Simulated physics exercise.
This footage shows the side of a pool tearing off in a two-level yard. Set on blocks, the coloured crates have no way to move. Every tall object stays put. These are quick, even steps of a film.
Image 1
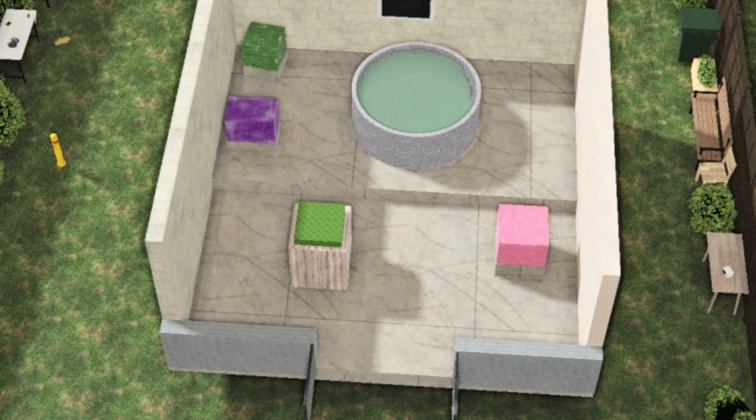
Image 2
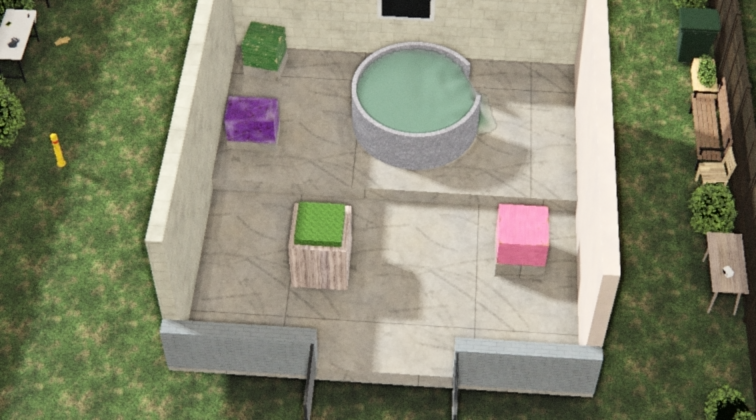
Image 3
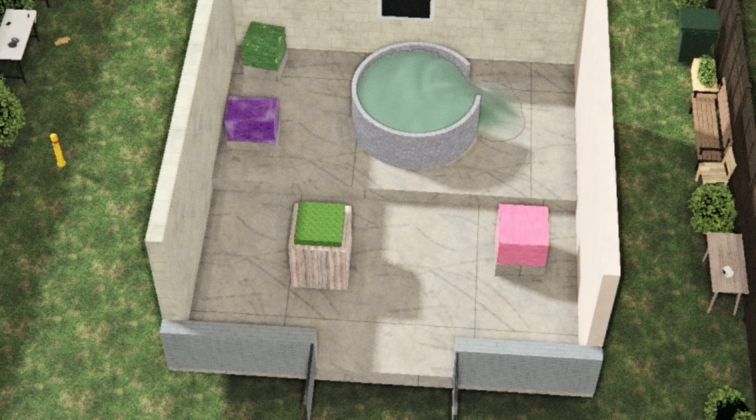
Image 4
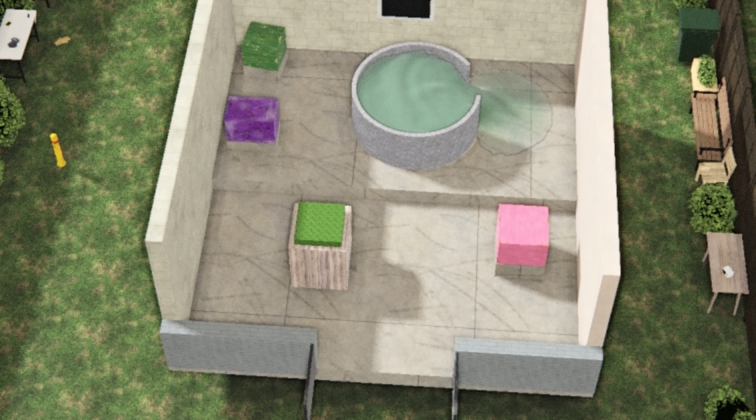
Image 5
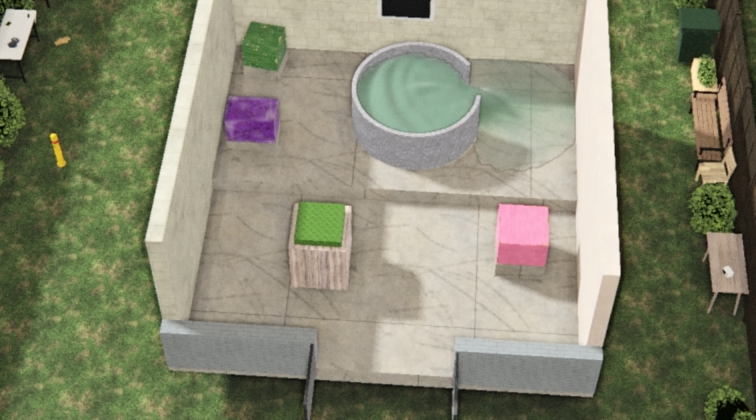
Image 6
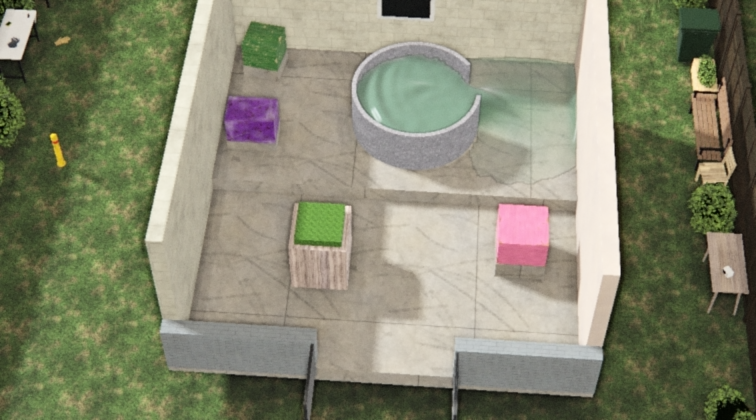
In this clip, a round grey pool of green water opens on its right side in a walled yard, and water pours out, spreading across the paving to the right wall while the coloured crates stay still.
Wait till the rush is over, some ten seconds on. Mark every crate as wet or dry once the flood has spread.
Green crate: Dry, pink crate: Dry, purple crate: Dry.
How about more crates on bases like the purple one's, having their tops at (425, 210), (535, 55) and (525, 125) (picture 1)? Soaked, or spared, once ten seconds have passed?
As listed: Stays dry, gets wet, ends up wet.
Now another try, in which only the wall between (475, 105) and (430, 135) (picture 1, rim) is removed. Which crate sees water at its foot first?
The one in pink.
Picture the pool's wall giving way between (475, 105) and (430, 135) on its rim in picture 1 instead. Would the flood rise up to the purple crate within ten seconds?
As far as I can tell, the purple one stays clear.
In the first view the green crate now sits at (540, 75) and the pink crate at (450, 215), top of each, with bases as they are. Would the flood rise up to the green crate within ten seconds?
Looking at it, green is flooded.
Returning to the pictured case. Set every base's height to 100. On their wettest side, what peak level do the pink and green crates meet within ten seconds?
Respectively 70 % and 60 %.
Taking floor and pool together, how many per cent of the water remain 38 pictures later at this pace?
About 100 per cent.
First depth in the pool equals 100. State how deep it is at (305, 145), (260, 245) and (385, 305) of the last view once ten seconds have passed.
Roughly 4, 8 and 10 per cent, in turn.
A moment on, water covers 15 % of the floor; the green crate not reached, the pink crate not reached, the purple crate not reached.
Next, water covers 20 % of the floor; the green crate not reached, the pink crate water round its plinth, the purple crate not reached.
Then, water covers 40 % of the floor; the green crate water round its plinth, the pink crate water round its plinth, the purple crate not reached.
Later, water covers 80 % of the floor; the green crate water round its plinth, the pink crate water round its plinth, the purple crate water round its plinth.
In the end, water covers 95 % of the floor; the green crate stayed above the water, the pink crate stayed above the water, the purple crate stayed above the water.
